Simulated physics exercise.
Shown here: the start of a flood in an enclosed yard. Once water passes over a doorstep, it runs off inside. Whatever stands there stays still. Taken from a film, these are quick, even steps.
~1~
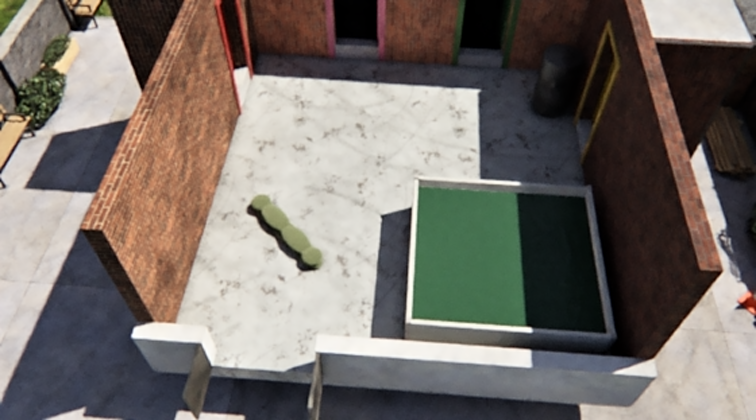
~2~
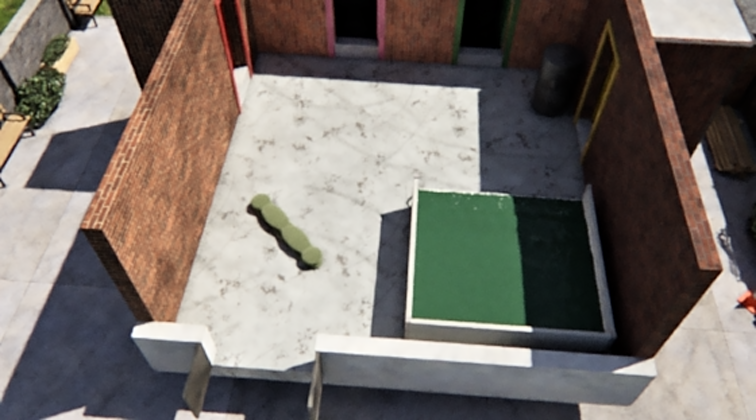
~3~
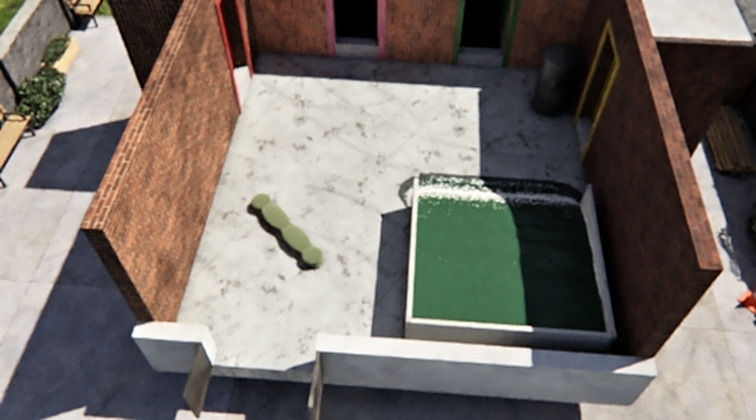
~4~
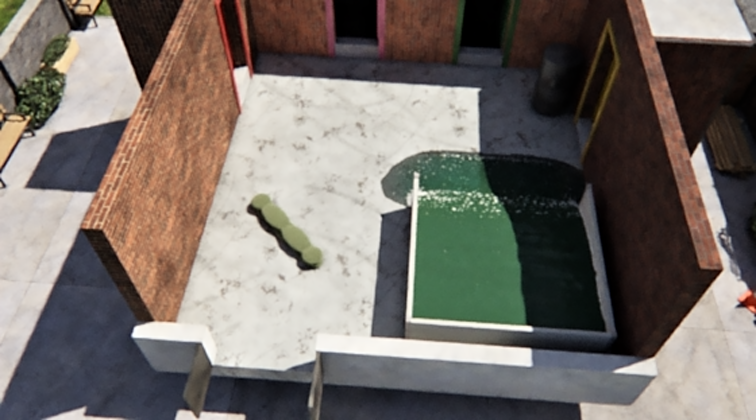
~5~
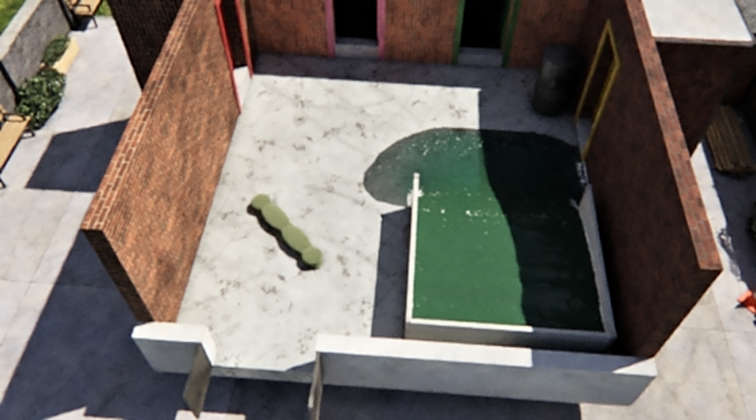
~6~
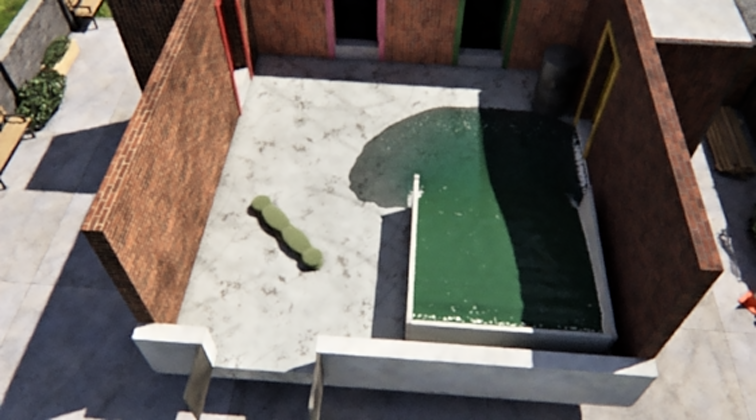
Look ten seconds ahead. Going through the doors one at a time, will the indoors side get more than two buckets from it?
Green door: More than two buckets; yellow door: More than two buckets; pink door: Two buckets at most; red door: Two buckets at most.
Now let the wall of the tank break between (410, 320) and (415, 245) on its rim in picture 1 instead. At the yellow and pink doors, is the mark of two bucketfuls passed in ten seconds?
Note - yellow door: Short of the mark, pink door: Short of the mark.
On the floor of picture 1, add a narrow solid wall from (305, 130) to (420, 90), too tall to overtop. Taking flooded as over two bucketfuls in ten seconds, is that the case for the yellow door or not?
Short version: The yellow door gets past it.
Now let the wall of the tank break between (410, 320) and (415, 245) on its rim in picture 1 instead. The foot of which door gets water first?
My answer is the red one.
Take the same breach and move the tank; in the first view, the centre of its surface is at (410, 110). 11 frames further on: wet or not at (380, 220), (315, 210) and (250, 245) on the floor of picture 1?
Well, in the order you listed them, they'd be unreached, unreached and unreached.
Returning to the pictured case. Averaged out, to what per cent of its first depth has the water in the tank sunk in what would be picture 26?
22 percent or so.
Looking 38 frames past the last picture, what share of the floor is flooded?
My estimate is close to 85 per cent.
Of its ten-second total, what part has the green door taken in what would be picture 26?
Roughly 90 per cent.
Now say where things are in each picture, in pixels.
The first picture shows still water in the open tank at (505, 253).
In the second picture, the front is at a hidden place, out from the gap on the open tank's far side.
In the third picture, the front is at (403, 193), out from the gap on the open tank's far side.
In the fourth picture, the front is at (395, 171), out from the gap on the open tank's far side.
In the fifth picture, the front is at (382, 158), out from the gap on the open tank's far side.
In the sixth picture, the front is at (541, 116), out from the gap on the open tank's far side.
A moment on, water covers 45 % of the floor; the green door under two buckets in, the yellow door wet at the sill, nothing in, the pink door not reached, the red door not reached.
Next, water covers 50 % of the floor; the green door over two buckets in, the yellow door over two buckets in, the pink door wet at the sill, nothing in, the red door not reached.
Then, water covers 55 % of the floor; the green door far over two buckets in, the yellow door far over two buckets in, the pink door wet at the sill, nothing in, the red door wet at the sill, nothing in.
Later, water covers 85 % of the floor; the green door far over two buckets in, the yellow door far over two buckets in, the pink door wet at the sill, nothing in, the red door wet at the sill, nothing in.
In the end, water covers 95 % of the floor; the green door far over two buckets in, the yellow door far over two buckets in, the pink door wet at the sill, nothing in, the red door wet at the sill, nothing in.
